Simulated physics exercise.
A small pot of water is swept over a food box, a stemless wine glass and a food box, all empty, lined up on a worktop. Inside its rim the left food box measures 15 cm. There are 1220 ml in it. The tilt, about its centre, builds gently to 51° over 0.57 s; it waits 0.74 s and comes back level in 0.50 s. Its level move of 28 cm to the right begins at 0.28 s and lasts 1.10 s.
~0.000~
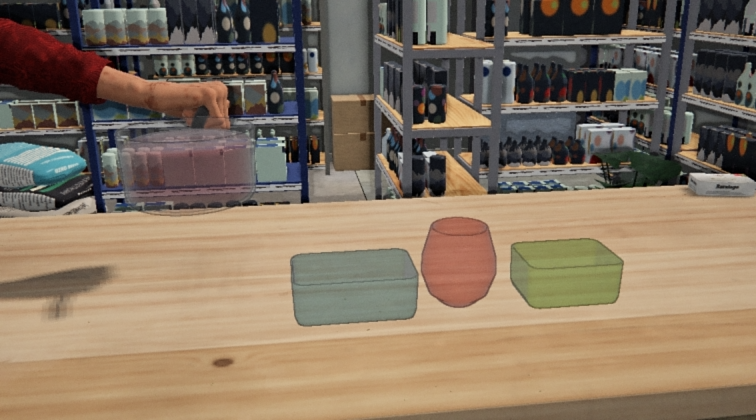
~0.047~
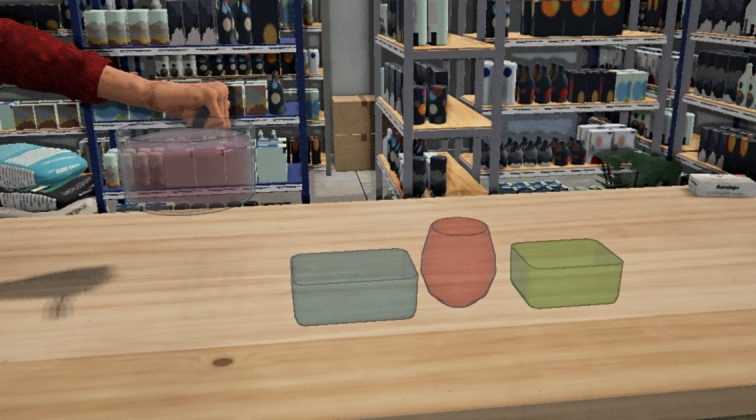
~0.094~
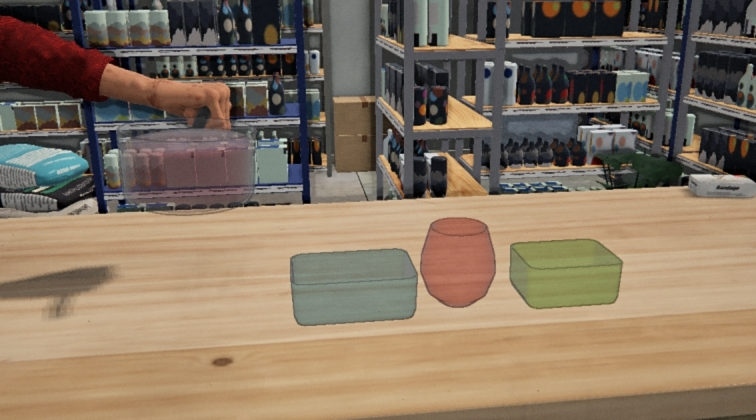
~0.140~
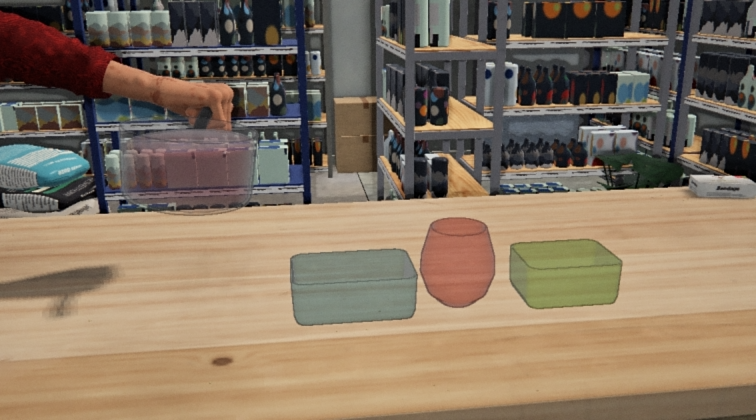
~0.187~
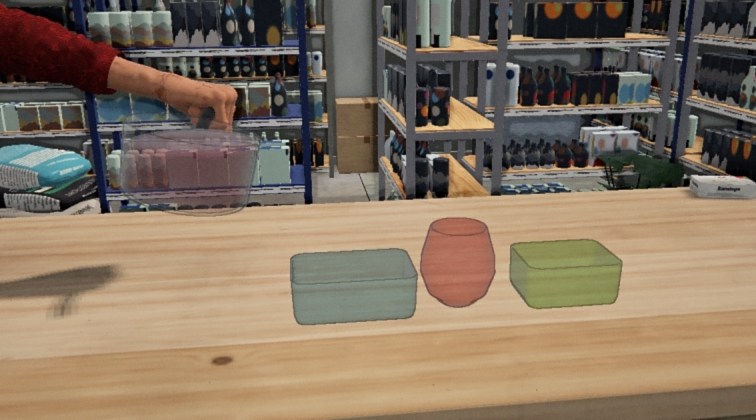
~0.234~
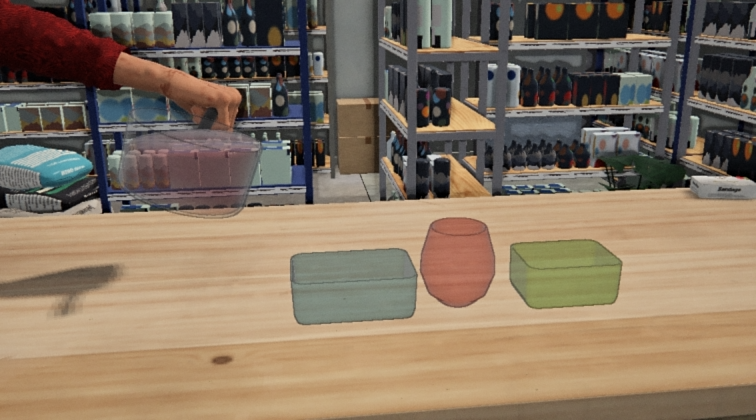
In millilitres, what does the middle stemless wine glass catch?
Roughly 120 ml lands in it.
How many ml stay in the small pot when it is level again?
About 340 ml.
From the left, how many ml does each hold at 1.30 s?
About 240 ml left, 120 ml middle, 60 ml right.
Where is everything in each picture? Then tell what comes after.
In the first picture, it leans 0°; its right rim is at (253, 128); the water meets the walls at (134, 142) and (243, 138); the left food box's rim runs from (292, 271) to (412, 264); the middle stemless wine glass's rim runs from (433, 229) to (486, 226); the right food box's rim runs from (520, 257) to (610, 252).
In the second picture, it leans 1°; its right rim is at (254, 129); the water meets the walls at (130, 142) and (244, 138).
In the third picture, it leans 3°; its right rim is at (255, 132); the water meets the walls at (135, 141) and (245, 140).
In the fourth picture, it leans 7°; its right rim is at (257, 136); the water meets the walls at (135, 140) and (246, 140).
In the fifth picture, it leans 12°; its right rim is at (259, 142); the water meets the walls at (134, 141) and (249, 141).
In the sixth picture, it leans 18°; its right rim is at (262, 149); the water meets the walls at (133, 144) and (257, 145).
By 0.66 s the tilt is 51° and from the left they hold 145 ml, 0 ml, 0 ml, the small pot 790 ml, and 30 ml is on the worktop.
By 0.98 s the tilt is 51° and from the left they hold 235 ml, 75 ml, 0 ml, the small pot 515 ml, and 275 ml is on the worktop.
By 1.30 s the tilt is 51° and from the left they hold 235 ml, 120 ml, 55 ml, the small pot 370 ml, and 350 ml is on the worktop.
By 1.66 s the tilt is 10° and from the left they hold 240 ml, 120 ml, 120 ml, the small pot 345 ml, and 395 ml is on the worktop.
At rest from the left they hold 240 ml, 120 ml, 120 ml, the small pot 345 ml, and 400 ml is on the worktop.
